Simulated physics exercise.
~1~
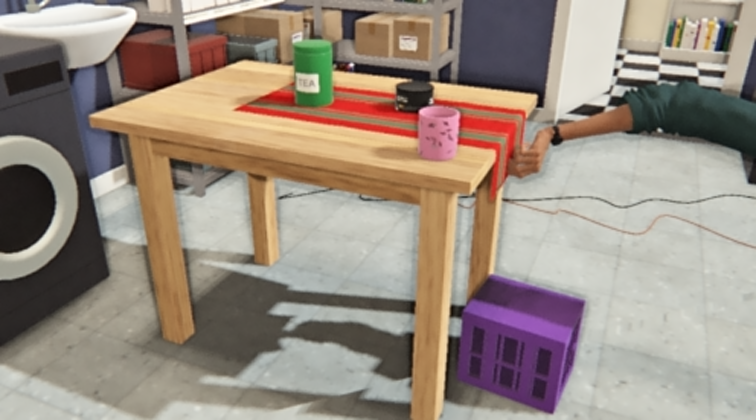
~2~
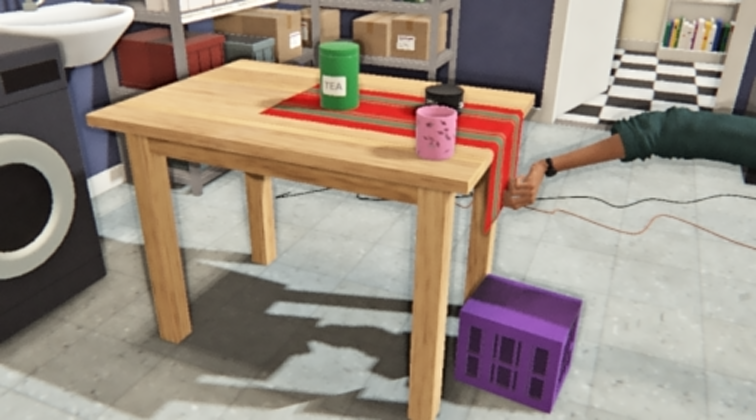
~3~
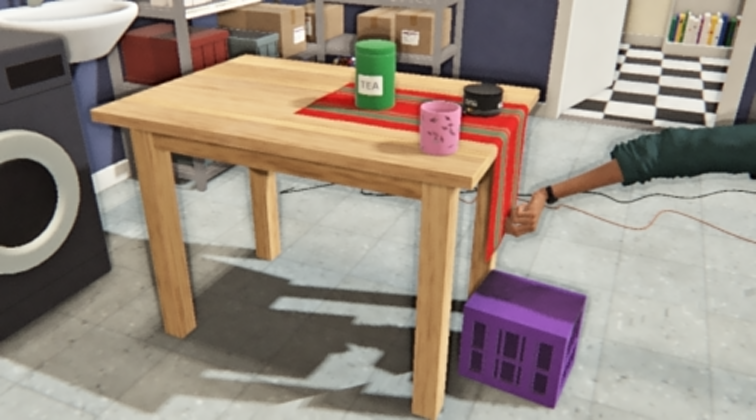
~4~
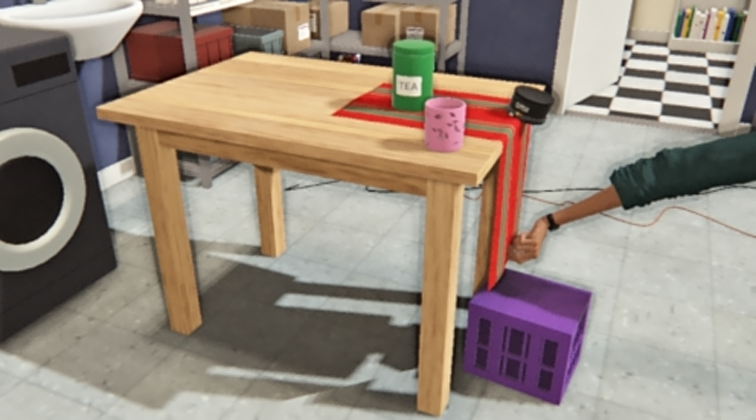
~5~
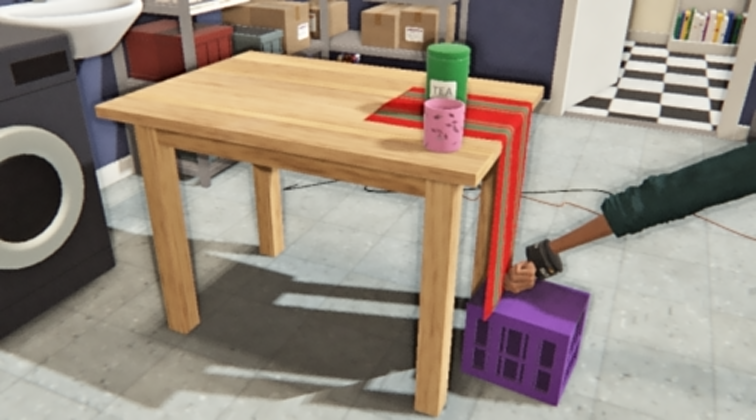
Red table runner being pulled down off a table by a hand, carrying a black tub over the edge while a pink mug stays.
